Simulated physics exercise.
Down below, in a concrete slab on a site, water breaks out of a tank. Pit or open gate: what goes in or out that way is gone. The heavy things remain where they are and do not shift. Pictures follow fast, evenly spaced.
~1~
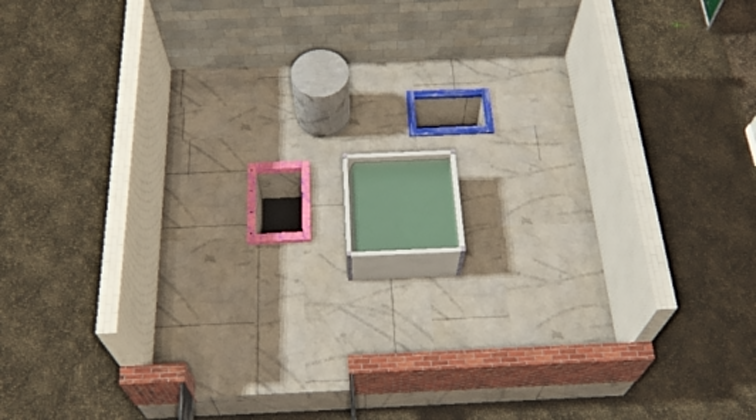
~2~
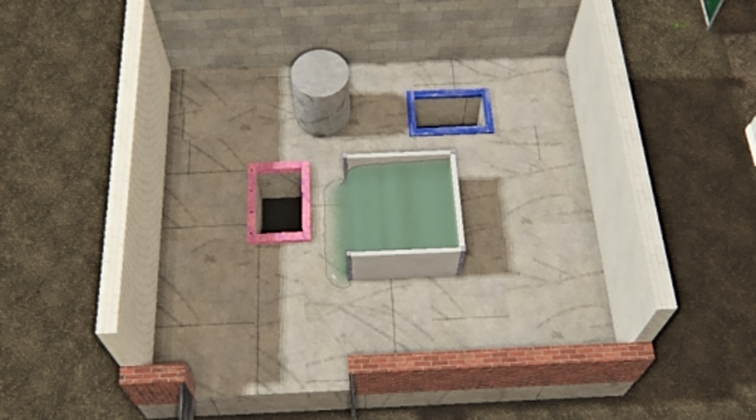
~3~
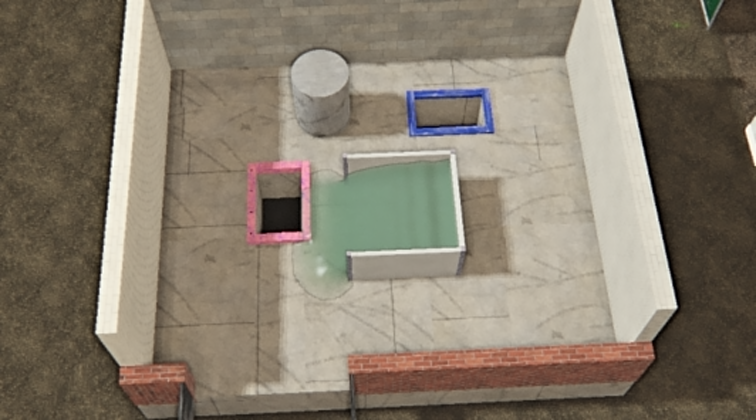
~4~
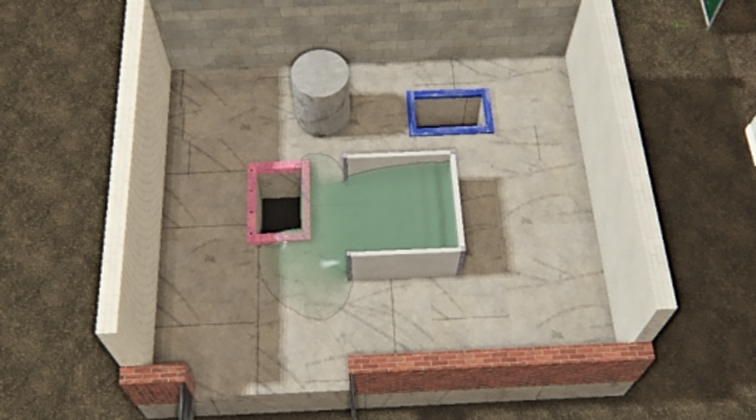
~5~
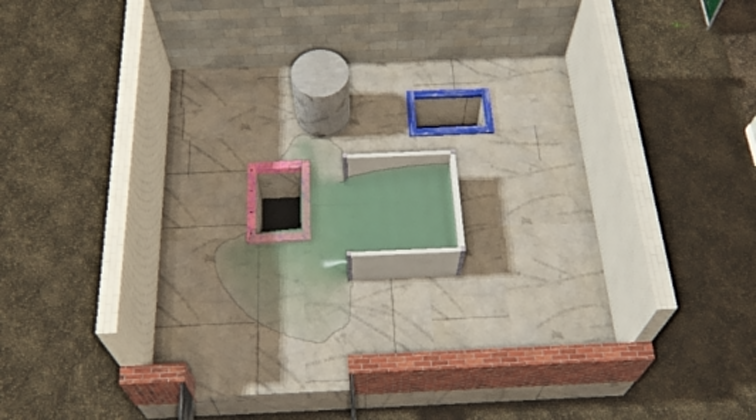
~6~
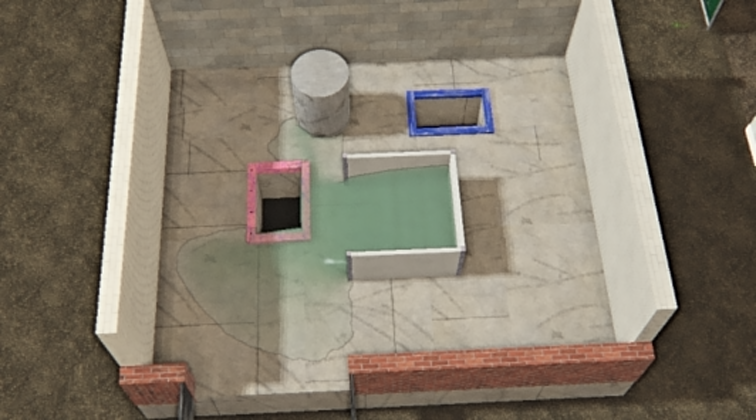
In the video, green water sits in an open white-walled tank on a concrete slab, then pours out of its left side, reaches the pink-framed pit and spreads around it across the floor, toward the left and front.
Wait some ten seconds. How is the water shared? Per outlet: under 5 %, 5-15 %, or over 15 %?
At the end, the gate is going to fail to stay at fifteen per cent or less; the blue pit is going to fail to get to five per cent; the pink pit is going to fail to stay at fifteen per cent or less.
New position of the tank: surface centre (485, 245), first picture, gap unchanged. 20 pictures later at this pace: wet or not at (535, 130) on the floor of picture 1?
Outcome at the given point: Spared.
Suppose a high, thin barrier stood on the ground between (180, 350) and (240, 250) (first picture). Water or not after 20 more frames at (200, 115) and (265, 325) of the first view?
Swamped, then swamped.
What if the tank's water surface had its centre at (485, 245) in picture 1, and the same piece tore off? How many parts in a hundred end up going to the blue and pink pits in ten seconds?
Ten seconds on: Blue pit 0 percent, pink pit 12 percent.
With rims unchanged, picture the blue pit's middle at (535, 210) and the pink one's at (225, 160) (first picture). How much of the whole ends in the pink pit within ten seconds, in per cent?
Pink: About 12 %.
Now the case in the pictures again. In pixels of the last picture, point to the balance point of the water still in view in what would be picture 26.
The balance point is around (276, 230).
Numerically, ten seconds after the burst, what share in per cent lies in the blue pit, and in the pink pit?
Approximate shares: 0 per cent and 28 per cent.
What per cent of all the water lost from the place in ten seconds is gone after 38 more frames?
About 90 per cent.
A moment on, water covers 30 % of the floor; the gate 0 %, the blue pit 0 %, the pink pit 19 %.
Next, water covers 35 % of the floor; the gate 3 %, the blue pit 0 %, the pink pit 26 %.
Then, water covers 45 % of the floor; the gate 10 %, the blue pit 0 %, the pink pit 28 %.
Later, water covers 55 % of the floor; the gate 19 %, the blue pit 0 %, the pink pit 28 %.
In the end, water covers 65 % of the floor; the gate 24 %, the blue pit 0 %, the pink pit 28 %.
